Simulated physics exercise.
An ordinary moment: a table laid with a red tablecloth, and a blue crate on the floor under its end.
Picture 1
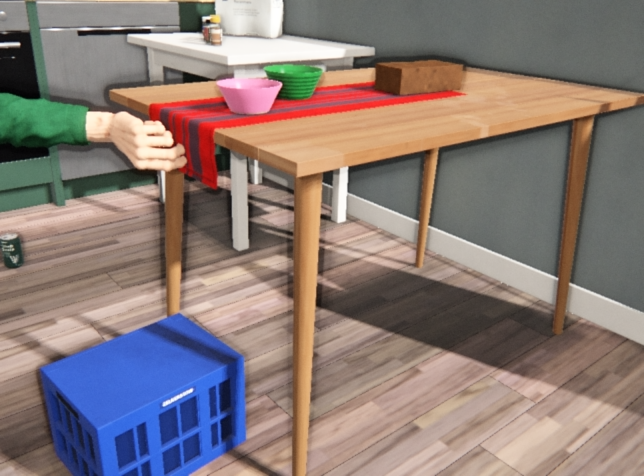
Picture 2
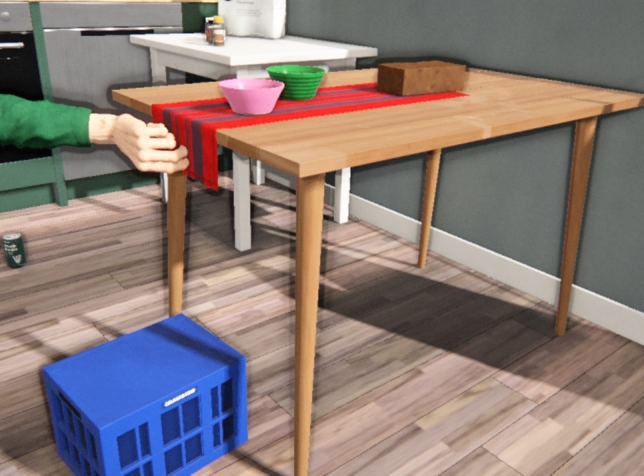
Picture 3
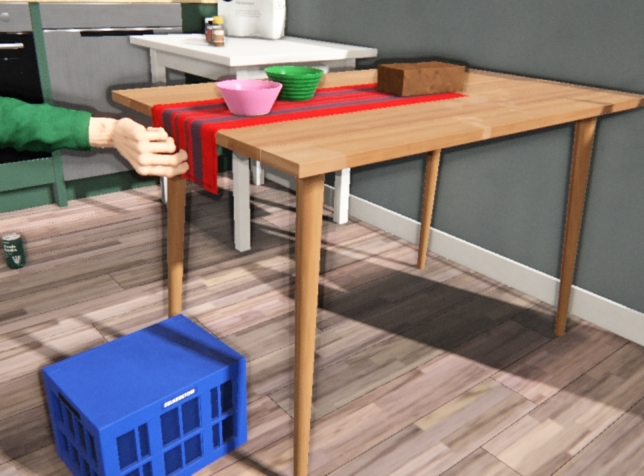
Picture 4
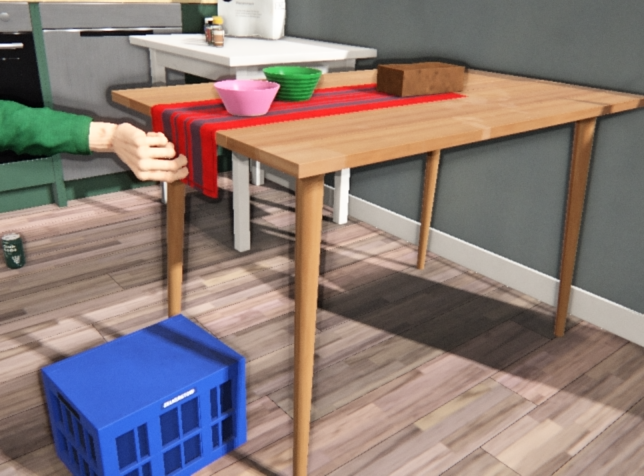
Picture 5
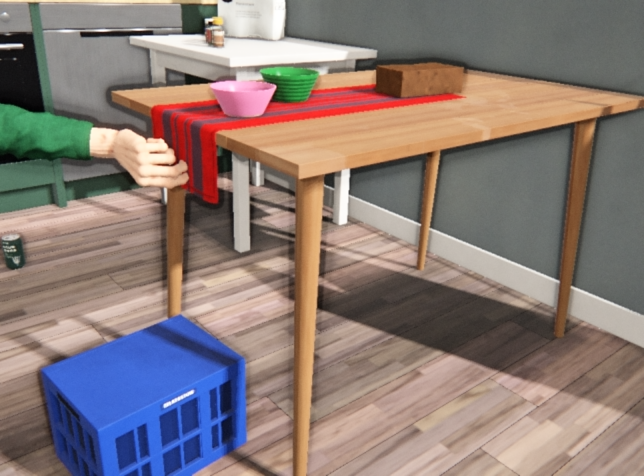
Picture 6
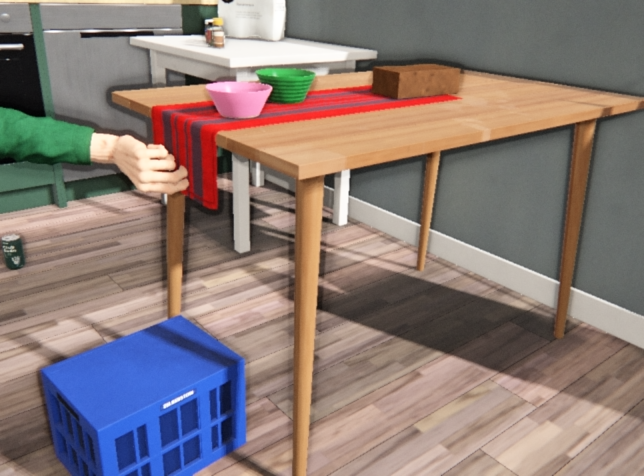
At first, a hand in a green sleeve grips the hanging end of a red tablecloth on a wooden table above a blue crate. The hand then draws the cloth slightly left and down, and by the end the pink bowl, green bowl and brown block have shifted a little left with it.
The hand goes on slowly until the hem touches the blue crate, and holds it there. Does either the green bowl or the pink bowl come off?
Outcome: The green bowl is carried off the end and the pink bowl falls off.
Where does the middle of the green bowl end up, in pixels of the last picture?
At about (105, 303).
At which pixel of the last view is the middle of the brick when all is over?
Close to (293, 92).
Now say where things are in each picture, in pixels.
Tablecloth end (216, 190); green bowl (294, 69); pink bowl (249, 83); brick (420, 64); top of the crate (134, 386), in the first frame.
Tablecloth end (218, 191), far hem (470, 95); pink bowl (252, 84); pink bowl stands on the cloth, in the second frame.
Tablecloth end (217, 195); green bowl (294, 70), in the third frame.
Tablecloth end (218, 198), far hem (468, 97); pink bowl (247, 85), in the fourth frame.
Tablecloth end (218, 203); green bowl (290, 71), in the fifth frame.
Tablecloth end (217, 209), far hem (463, 99); green bowl (286, 72); pink bowl (239, 87); top of the crate (135, 388), in the sixth frame.
Then, 0.84 s on from there, hem going down; green bowl carried along near (226, 92); pink bowl down below near (149, 295).
Then, 1.60 s on from there, hem going down; green bowl tipping at the edge near (146, 121); pink bowl down below near (147, 331).
In the end, hem on the crate; green bowl down below near (105, 303); pink bowl down below near (147, 331). The green bowl falls off and the pink bowl goes over the edge.
